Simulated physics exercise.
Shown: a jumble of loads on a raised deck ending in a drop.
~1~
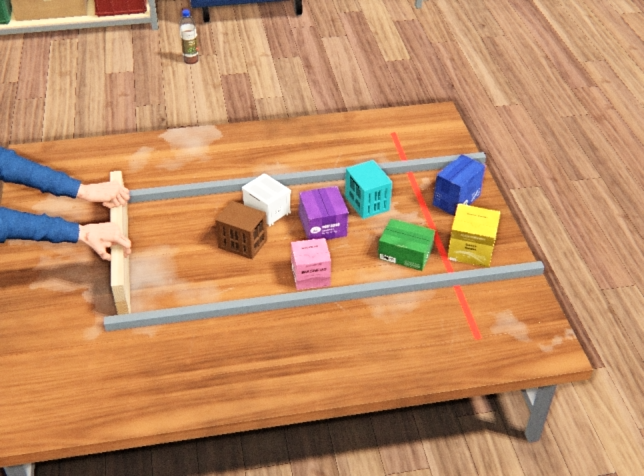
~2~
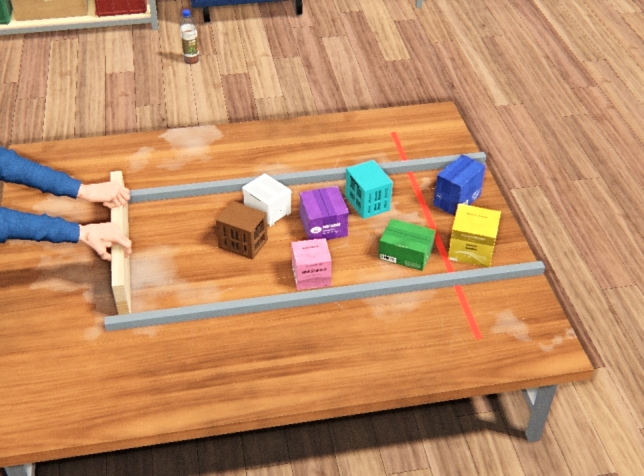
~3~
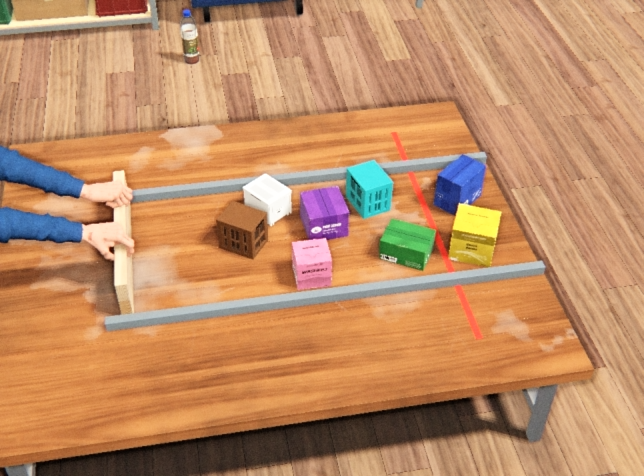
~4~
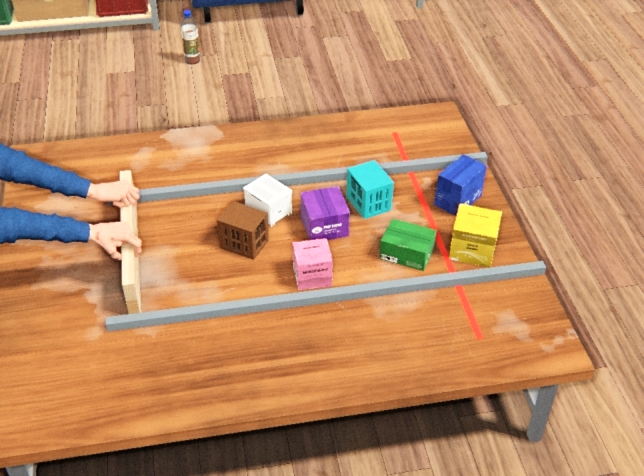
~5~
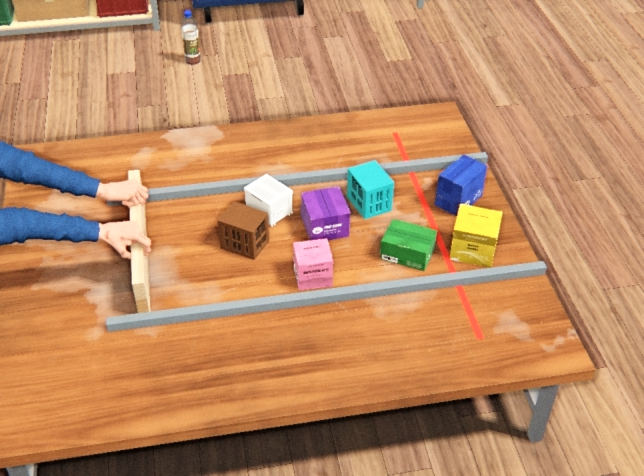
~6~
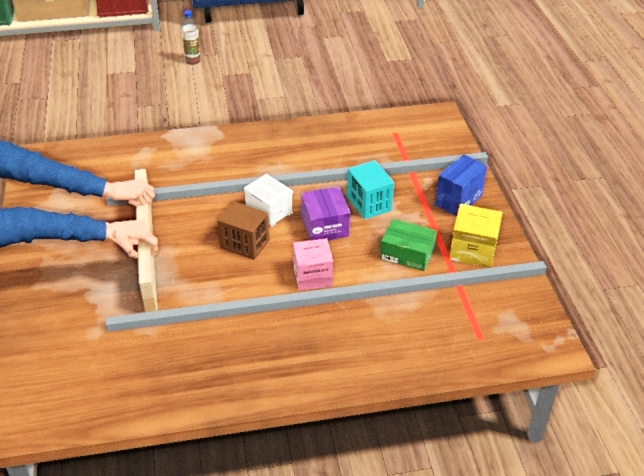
A wooden plank, held upright by two blue-sleeved hands at the left of a raised wooden table seen from above at an angle, slides slowly a short way right between two grey rails. Ahead sit brown, white, pink, purple, turquoise and green boxes, with blue and yellow ones at the right by a red line. The boxes stay practically still, and the view holds steady.
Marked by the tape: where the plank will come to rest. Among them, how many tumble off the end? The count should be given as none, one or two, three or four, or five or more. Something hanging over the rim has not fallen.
Final count: One or two.
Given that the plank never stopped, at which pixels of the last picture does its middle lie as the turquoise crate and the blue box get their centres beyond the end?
(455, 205) and then (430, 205), give or take.
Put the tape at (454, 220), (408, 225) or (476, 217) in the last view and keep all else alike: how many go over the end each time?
Per try: 2; 0; 5.
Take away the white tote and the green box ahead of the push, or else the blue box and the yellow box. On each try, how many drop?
0 for the first case, 0 for the second.
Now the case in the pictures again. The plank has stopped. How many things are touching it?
It's touching 3 at the end.
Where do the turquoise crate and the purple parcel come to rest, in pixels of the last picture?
First: About (473, 168); second: About (469, 195).
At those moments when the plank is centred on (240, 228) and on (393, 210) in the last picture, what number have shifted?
1 and 8.
Early on, none off yet; blue box at rest near (461, 186); yellow box at rest near (476, 236); green box at rest near (408, 245).
A while later, none off yet; blue box moving near (462, 185); yellow box travelled a little near (499, 238); green box travelled about its own width near (453, 239).
Finally, the number that fall off is one or two; lost, yellow box and blue box.
